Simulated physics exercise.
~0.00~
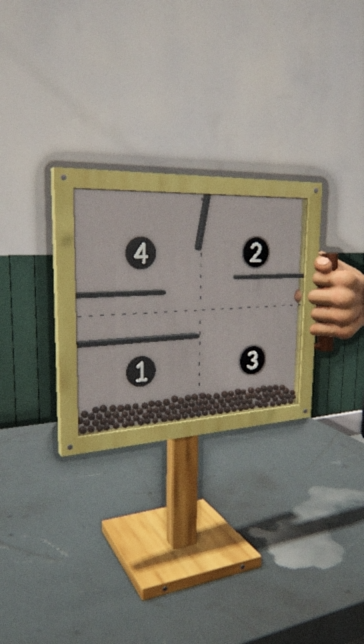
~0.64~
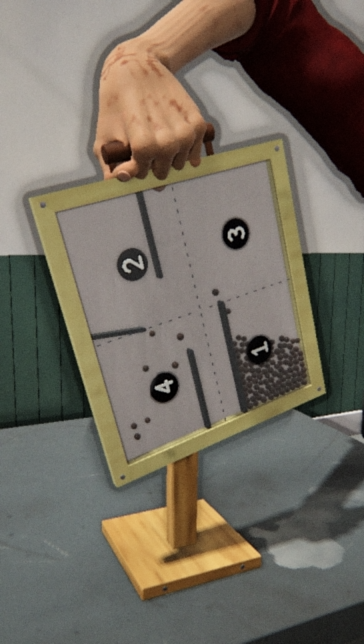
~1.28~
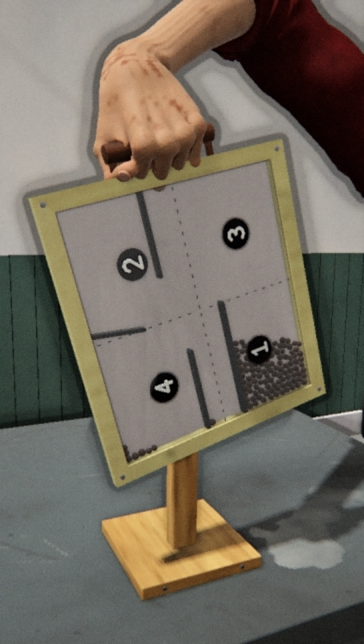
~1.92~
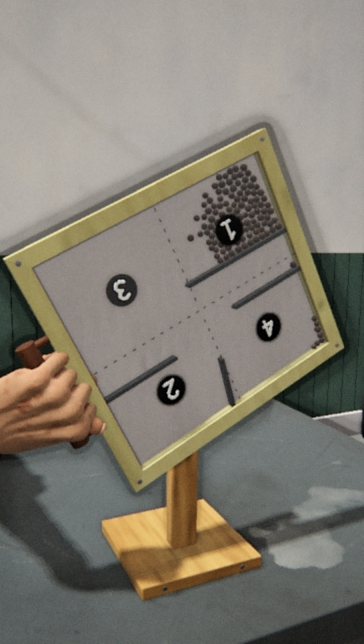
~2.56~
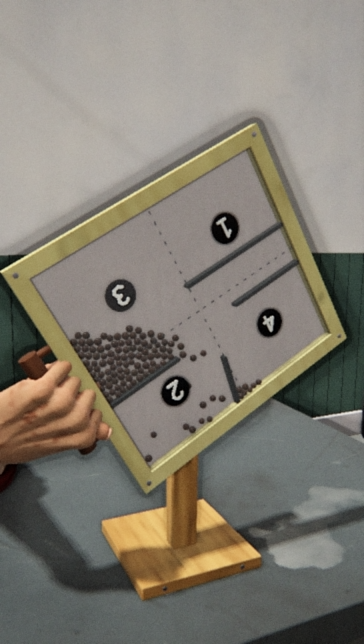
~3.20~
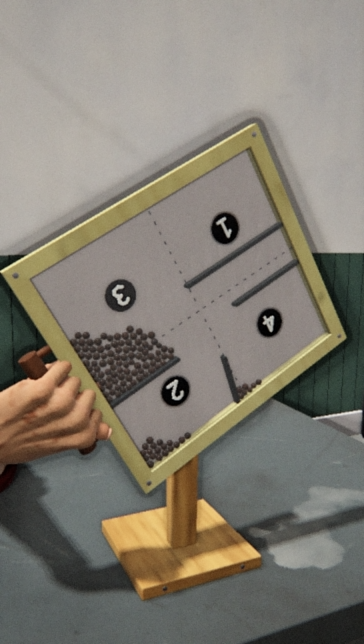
We see a hand turn an upright, numbered case of dark beads anticlockwise, pause while stray beads settle, then turn it further the same way; the beads tumble across, ending mostly heaped on a left-hand ledge, with a smaller pile in the bottom corner and a few lower right.
